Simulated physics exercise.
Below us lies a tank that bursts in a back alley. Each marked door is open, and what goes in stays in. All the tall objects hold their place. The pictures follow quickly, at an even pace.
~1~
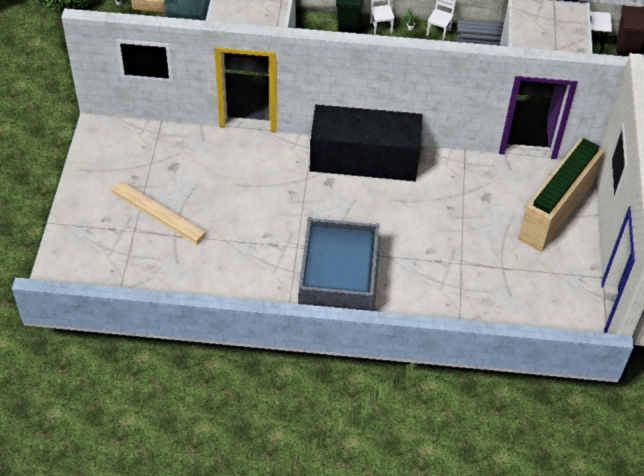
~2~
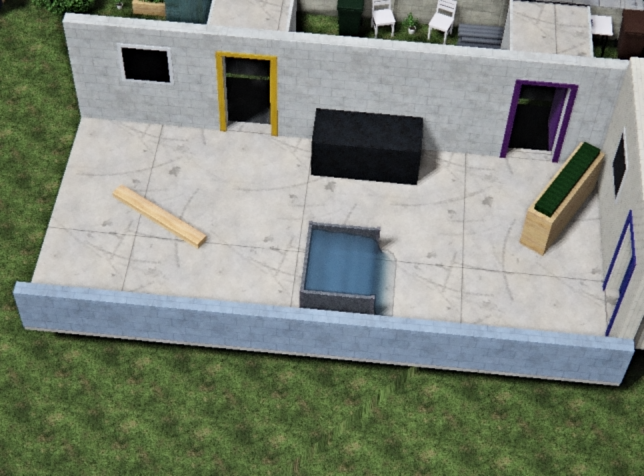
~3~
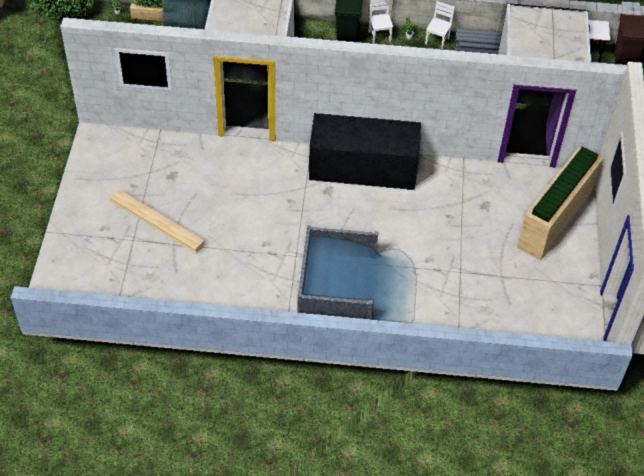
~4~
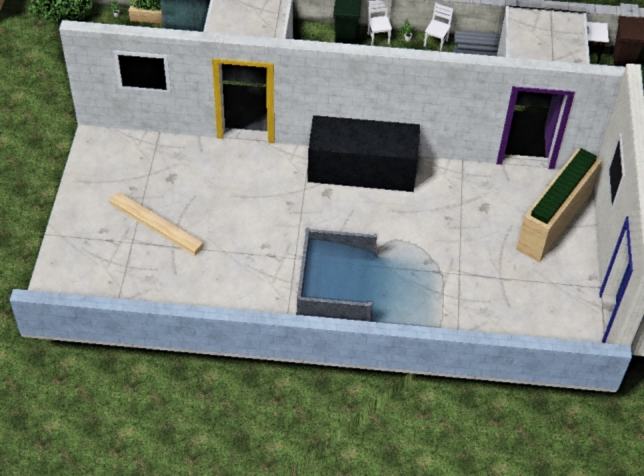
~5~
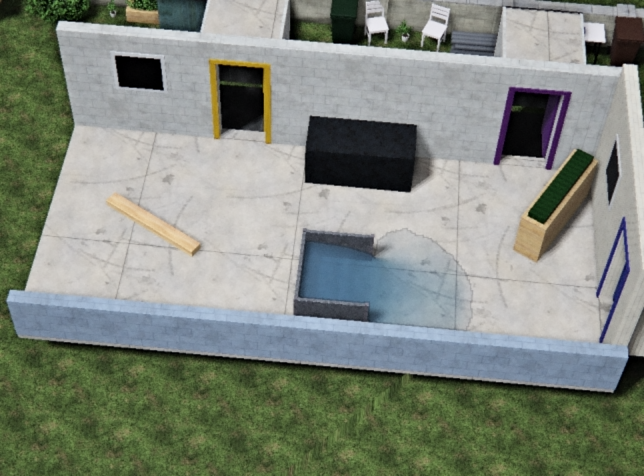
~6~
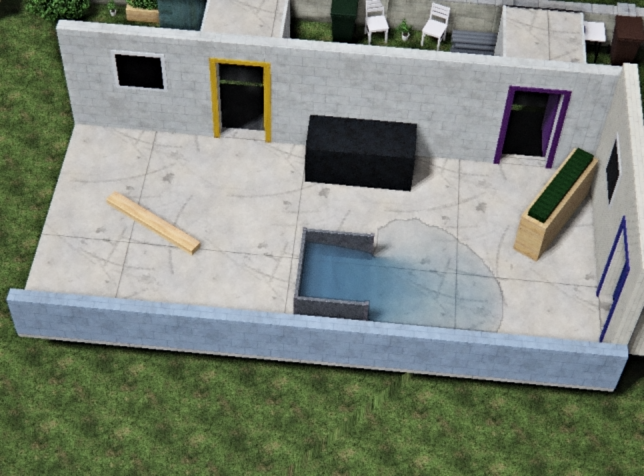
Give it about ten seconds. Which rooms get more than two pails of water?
One by one: The purple door floods; the blue door floods; the yellow door holds within the limit.
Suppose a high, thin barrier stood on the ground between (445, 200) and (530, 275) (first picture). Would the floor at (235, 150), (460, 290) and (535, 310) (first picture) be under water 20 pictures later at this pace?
As listed: No water, under water, covered.
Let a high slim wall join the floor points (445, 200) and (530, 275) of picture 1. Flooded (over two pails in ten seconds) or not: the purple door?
One by one: The purple door lets less in.
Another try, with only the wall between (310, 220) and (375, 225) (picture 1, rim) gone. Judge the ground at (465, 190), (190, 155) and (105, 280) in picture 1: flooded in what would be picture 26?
In turn: Covered, flooded, not flooded.
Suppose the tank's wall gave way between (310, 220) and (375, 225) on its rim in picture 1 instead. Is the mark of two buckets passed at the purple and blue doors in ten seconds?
Purple passes that mark; blue holds.
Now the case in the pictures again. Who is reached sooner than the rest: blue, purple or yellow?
First comes the blue one.
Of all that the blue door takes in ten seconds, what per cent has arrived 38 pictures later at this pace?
I make it 100 per cent.
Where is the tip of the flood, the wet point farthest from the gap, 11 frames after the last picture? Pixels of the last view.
Close to (591, 215).
A moment on, water covers 25 % of the floor; the purple door not reached, the blue door wet at the sill, nothing in, the yellow door not reached.
Next, water covers 30 % of the floor; the purple door not reached, the blue door over two buckets in, the yellow door not reached.
Then, water covers 30 % of the floor; the purple door under two buckets in, the blue door far over two buckets in, the yellow door not reached.
Later, water covers 35 % of the floor; the purple door over two buckets in, the blue door far over two buckets in, the yellow door not reached.
In the end, water covers 45 % of the floor; the purple door over two buckets in, the blue door far over two buckets in, the yellow door not reached.
